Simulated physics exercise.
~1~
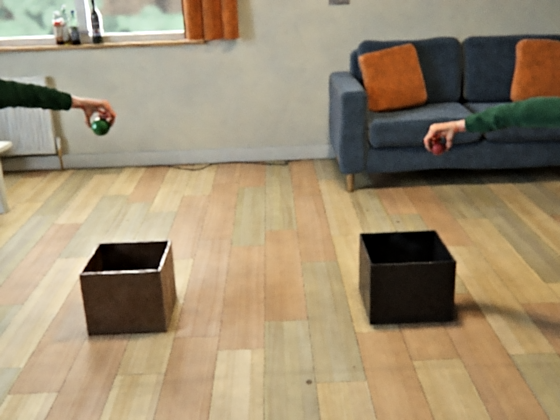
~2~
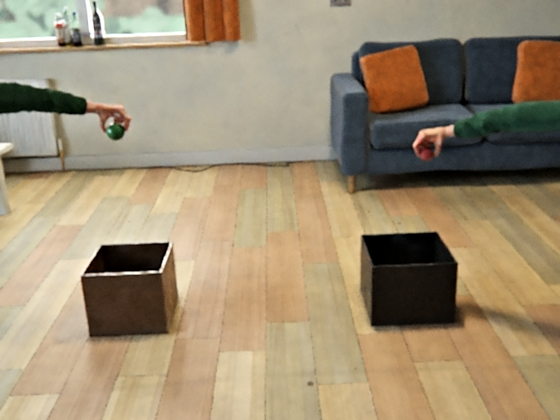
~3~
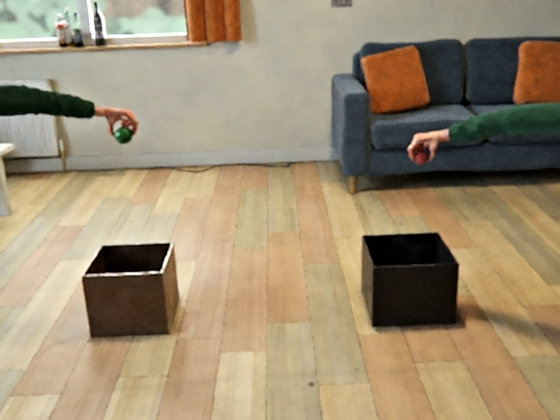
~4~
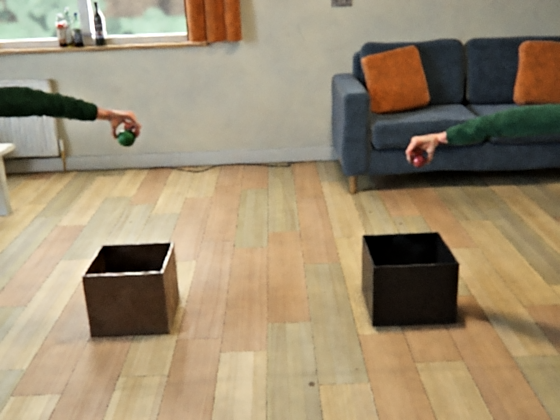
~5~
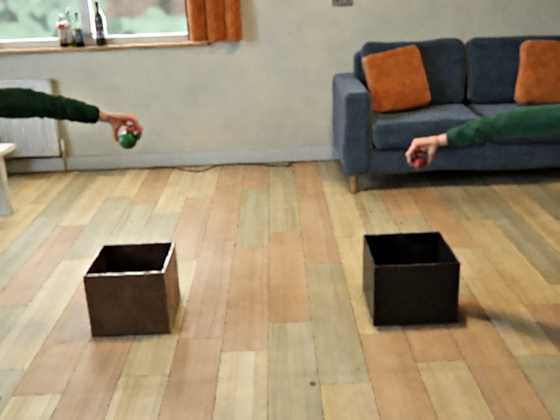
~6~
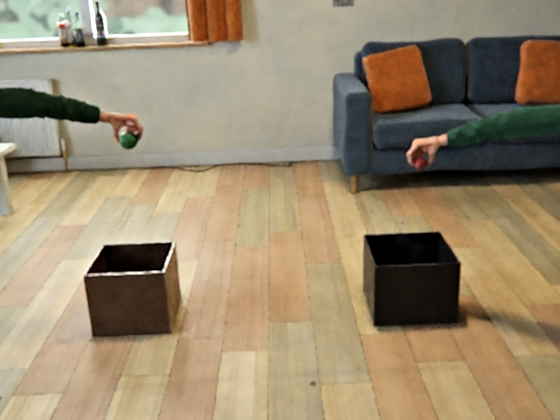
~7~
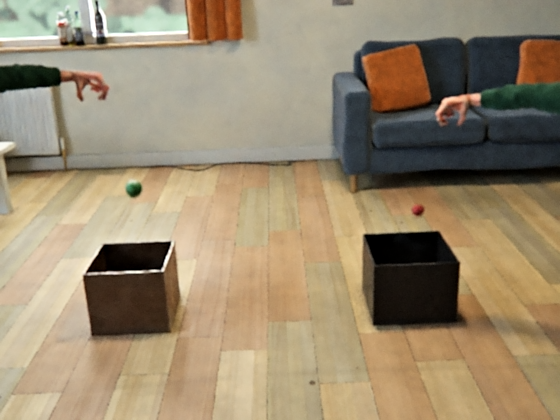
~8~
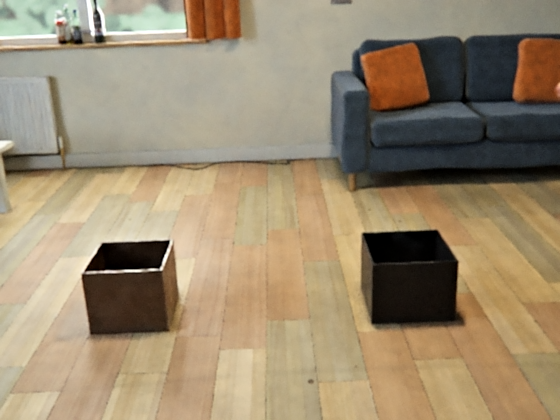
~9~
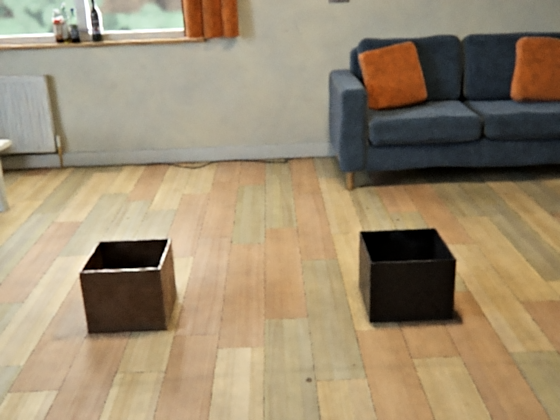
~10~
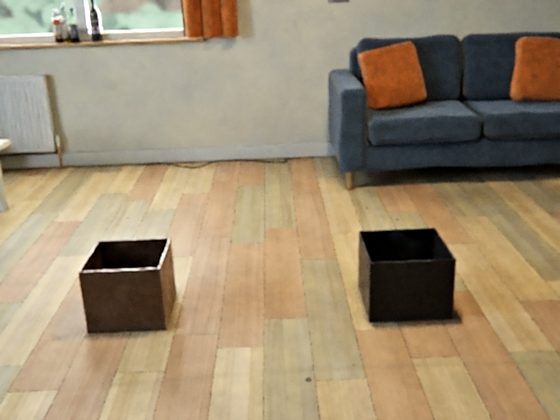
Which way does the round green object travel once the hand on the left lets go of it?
It moves down, falling from the hand toward the brown box below.
